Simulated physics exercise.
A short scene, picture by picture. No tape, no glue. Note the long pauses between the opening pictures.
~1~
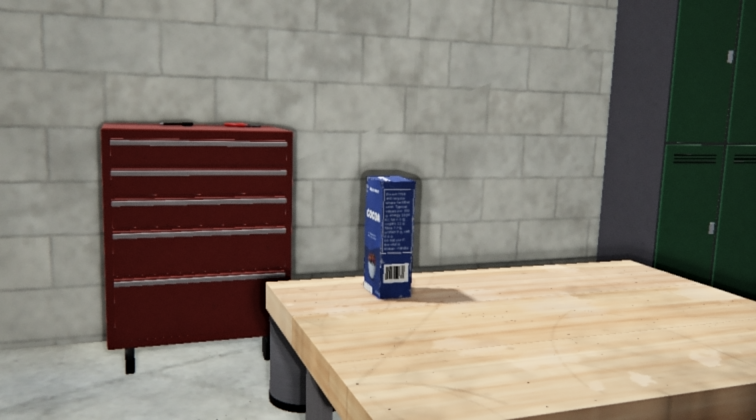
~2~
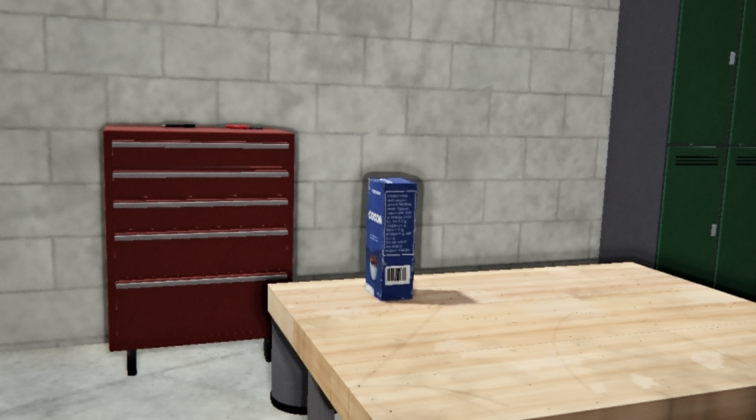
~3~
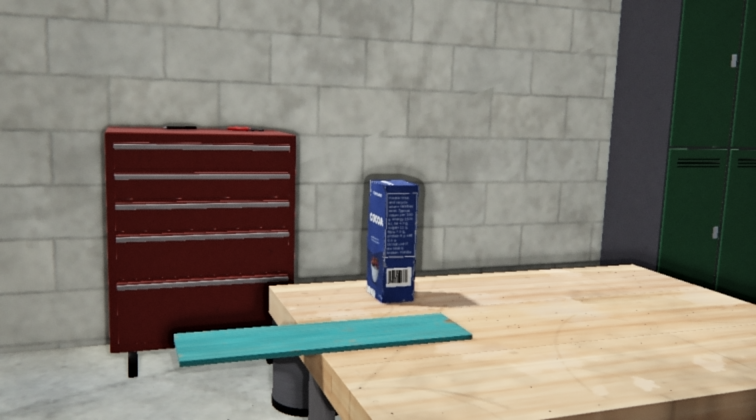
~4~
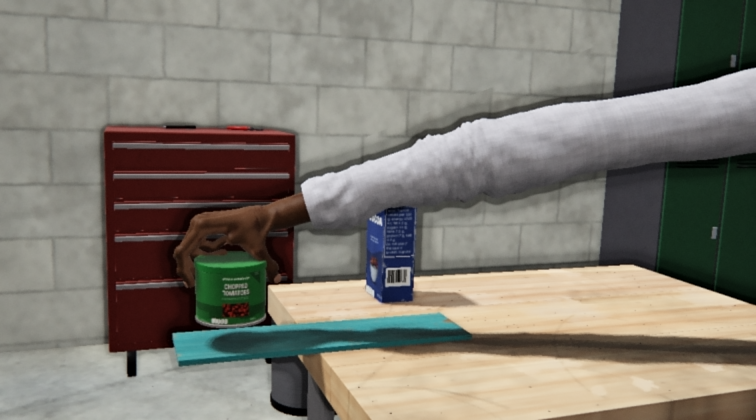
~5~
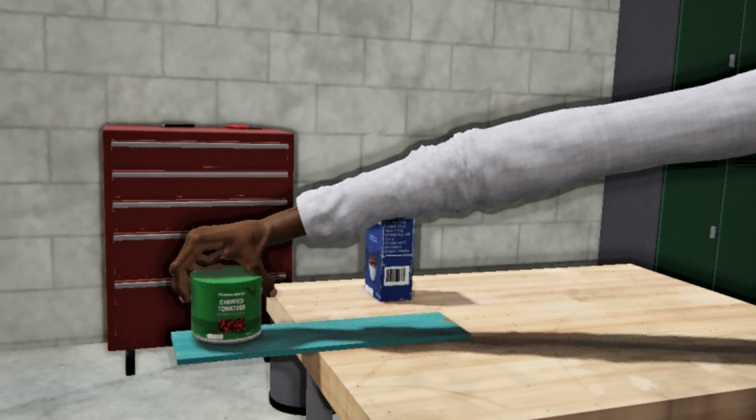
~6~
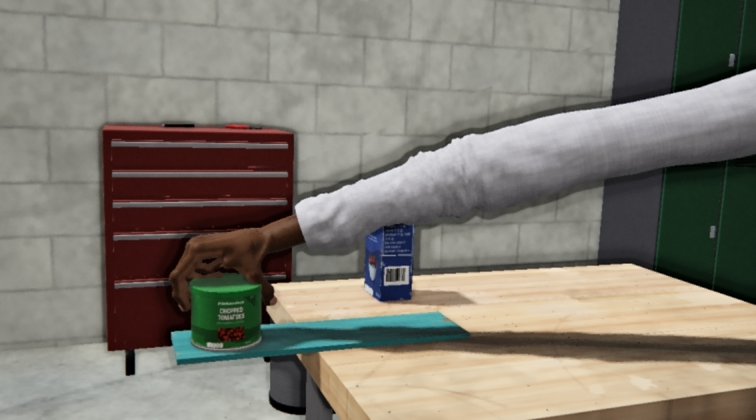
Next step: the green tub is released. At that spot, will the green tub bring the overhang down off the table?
Yes, the overhang comes down.
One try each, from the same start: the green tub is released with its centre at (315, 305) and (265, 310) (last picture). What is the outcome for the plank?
It remains balanced the first time and falls the second time.
Then, 0.60 s after the last picture, turquoise plank and green tub now down on the floor or falling.
Then, 0.80 s after the last picture, things are still on the move.
Then, 1.00 s after the last picture, as before.
By the end, down on the floor or falling, turquoise plank and green tub; blue carton in place. The plank tips off the edge.
